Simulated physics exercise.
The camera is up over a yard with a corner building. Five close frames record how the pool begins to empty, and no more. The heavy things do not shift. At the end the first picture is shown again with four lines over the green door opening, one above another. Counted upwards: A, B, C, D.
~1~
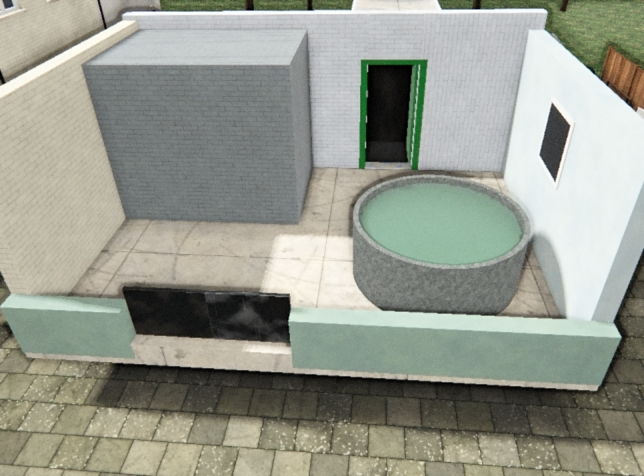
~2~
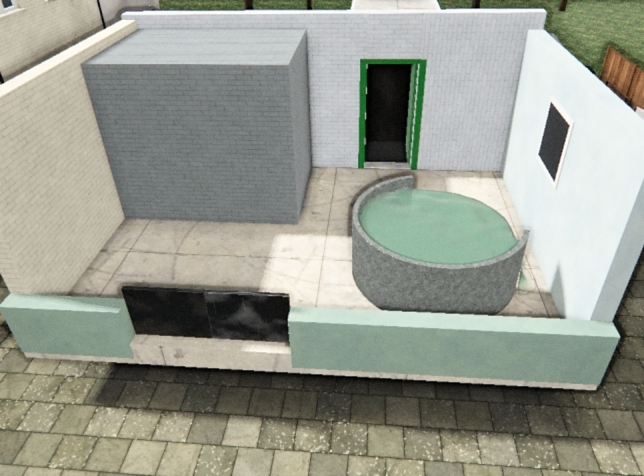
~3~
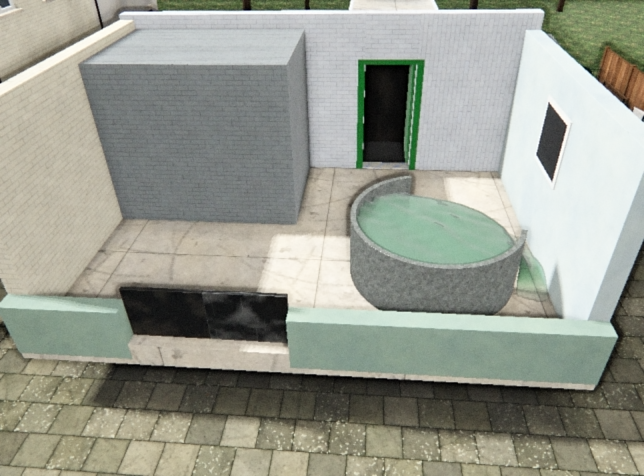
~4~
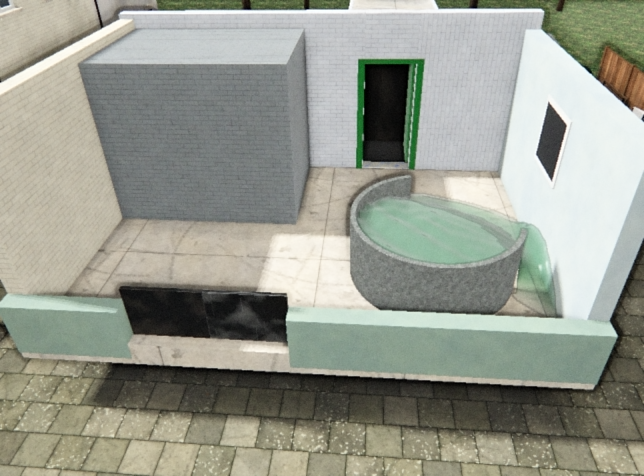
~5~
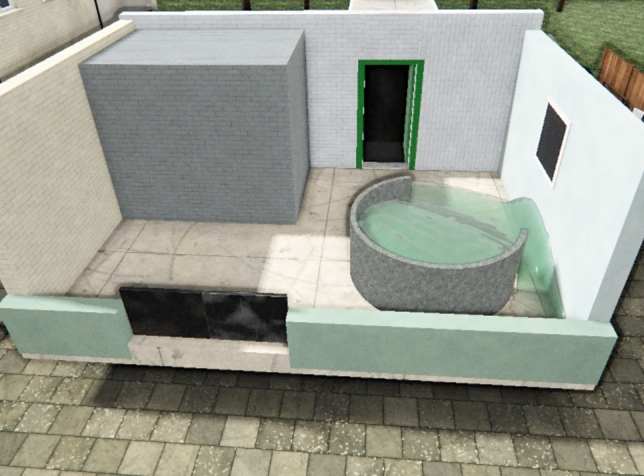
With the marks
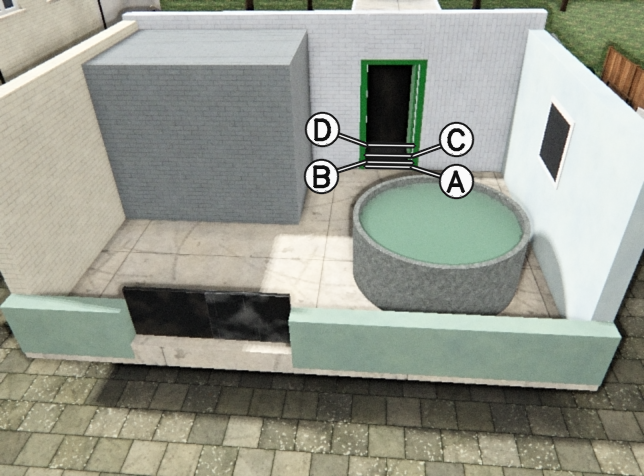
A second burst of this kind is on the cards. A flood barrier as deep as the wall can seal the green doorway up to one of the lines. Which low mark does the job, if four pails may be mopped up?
I would pick line C.
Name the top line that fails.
B it is.
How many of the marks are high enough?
Two of the four.
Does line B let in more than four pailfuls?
Yes, that goes wrong.
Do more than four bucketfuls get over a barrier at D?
No, that is safe.
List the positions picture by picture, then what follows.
In the first frame, water in the pool at rest, its middle at (439, 220); foot of the green doorway at (388, 169); shut gate at (208, 300).
In the second frame, 3 % of the ground under water, visible out to (522, 272).
In the third frame, 8 % of the ground under water, visible out to (541, 291).
In the fourth frame, 14 % of the ground under water, visible out to (553, 293).
In the fifth frame, 21 % of the ground under water, visible out to (396, 187).
In white, A at (388, 166); B at (388, 162); C at (389, 155); D at (389, 145); from the bottom up A, B, C, D.
With A, dozens of bucketfuls pour in.
With B, about 11 bucketfuls get in.
With C, a splash gets over, under a bucket.
With D, nothing gets over.
